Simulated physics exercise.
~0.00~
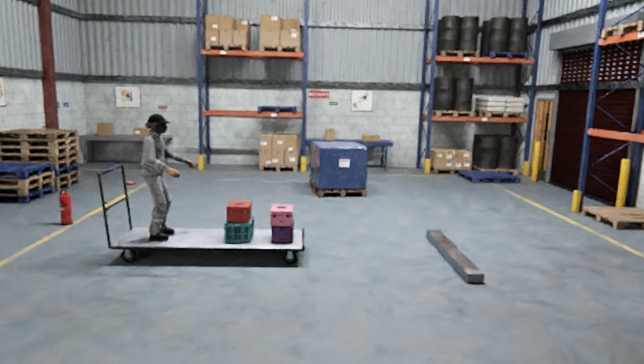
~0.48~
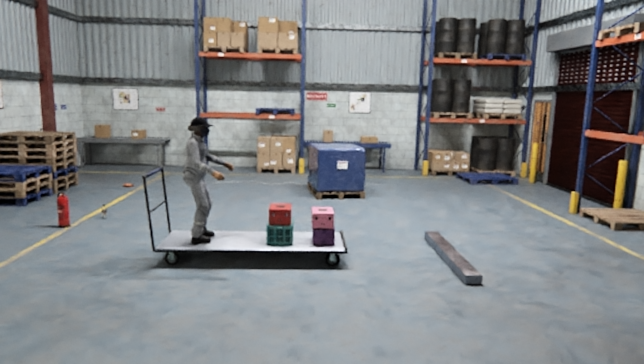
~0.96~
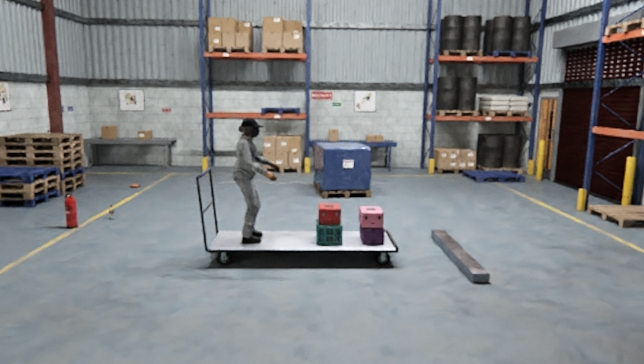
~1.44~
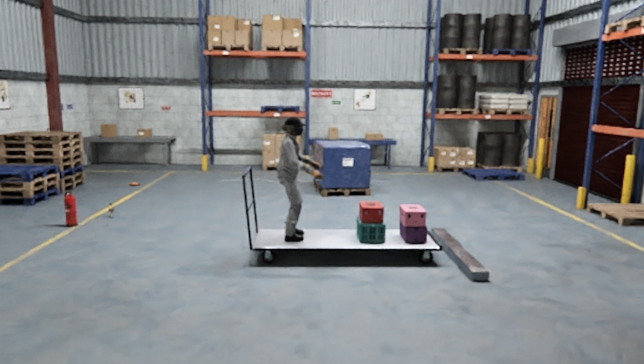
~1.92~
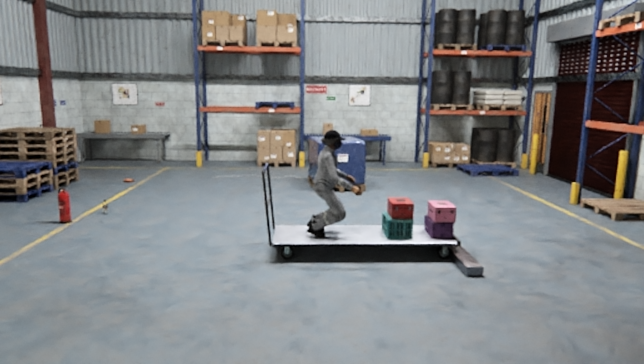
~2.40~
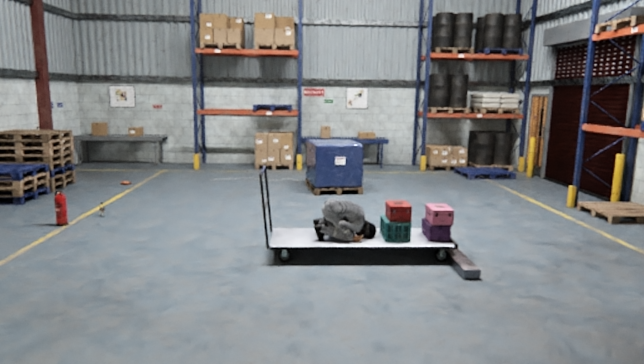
Person riding a flatbed trolley rightward with four stacked boxes, crumpling onto the deck as it stops at a kerb, boxes staying aboard.
